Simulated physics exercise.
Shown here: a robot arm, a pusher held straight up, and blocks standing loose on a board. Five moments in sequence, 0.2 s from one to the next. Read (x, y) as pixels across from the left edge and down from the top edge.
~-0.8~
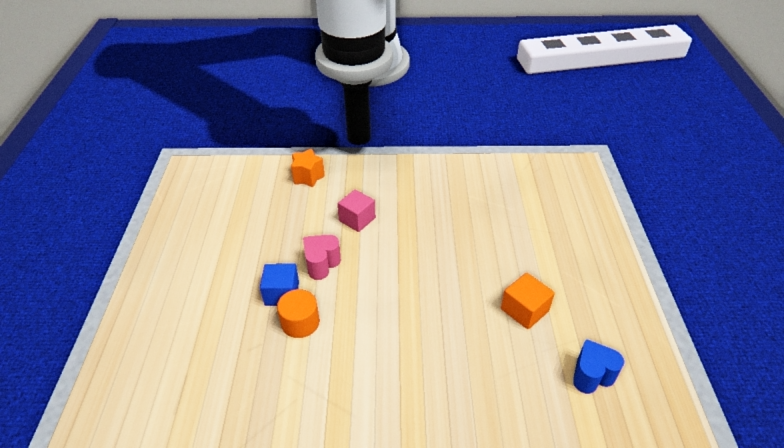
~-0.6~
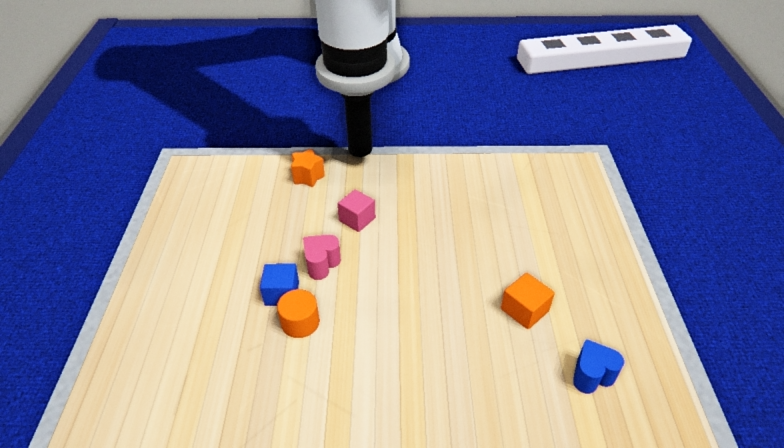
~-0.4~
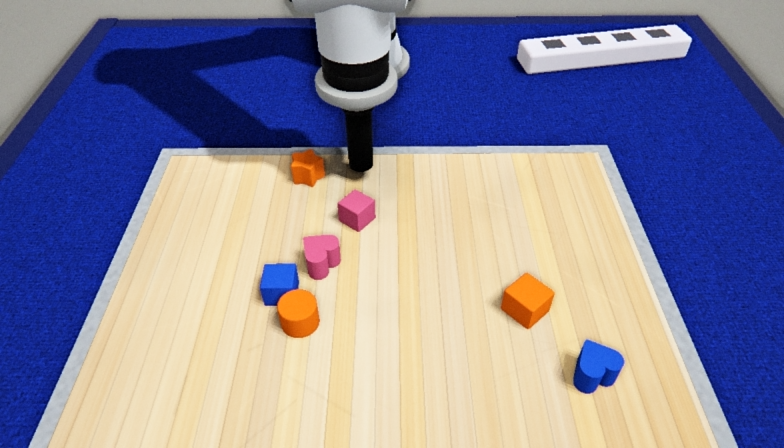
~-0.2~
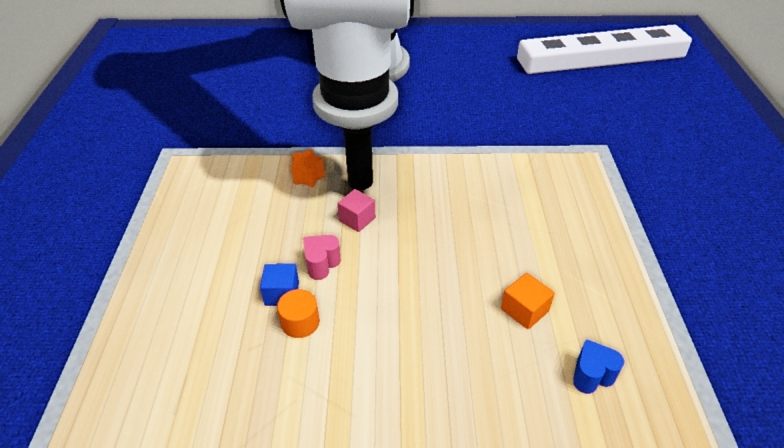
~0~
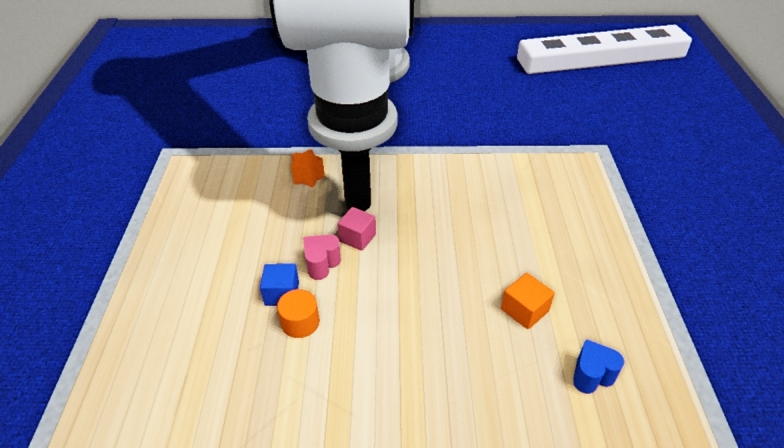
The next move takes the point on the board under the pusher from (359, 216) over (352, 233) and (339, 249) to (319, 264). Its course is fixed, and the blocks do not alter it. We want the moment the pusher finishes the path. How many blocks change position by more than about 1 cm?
My forecast: 3 or more.
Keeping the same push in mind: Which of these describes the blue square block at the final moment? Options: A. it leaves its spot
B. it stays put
The answer is A.
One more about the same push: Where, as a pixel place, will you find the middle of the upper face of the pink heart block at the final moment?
The middle of its top is at (292, 266).
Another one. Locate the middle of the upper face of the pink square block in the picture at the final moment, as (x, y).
The answer is (357, 247).
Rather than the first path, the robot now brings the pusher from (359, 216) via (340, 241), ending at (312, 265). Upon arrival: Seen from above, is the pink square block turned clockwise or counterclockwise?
Viewed from above: Anti-clockwise.
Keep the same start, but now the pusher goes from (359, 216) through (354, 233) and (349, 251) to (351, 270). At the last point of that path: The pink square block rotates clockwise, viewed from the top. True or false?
This is false.
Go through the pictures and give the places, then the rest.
The first frame shows pusher's lower end at (359, 138); blue square block at (278, 275); orange round block at (297, 304); pink heart block at (319, 246); pink square block at (356, 201).
The second frame shows pusher at (360, 150); blocks still.
The third frame shows pusher at (361, 165); blocks still.
The fourth frame shows pusher at (361, 182); blocks still.
The fifth frame shows pusher at (358, 204); blue square block at (278, 275); orange round block at (297, 304); pink heart block at (319, 246); pink square block at (356, 219).
The first path, step by step. Halfway along, pusher at (345, 230); pink square block at (357, 241), turned 55° anticlockwise.
At the end, pusher at (317, 252); blue square block at (257, 288); orange round block still; pink heart block at (292, 266); pink square block at (357, 247), turned 70° anticlockwise.
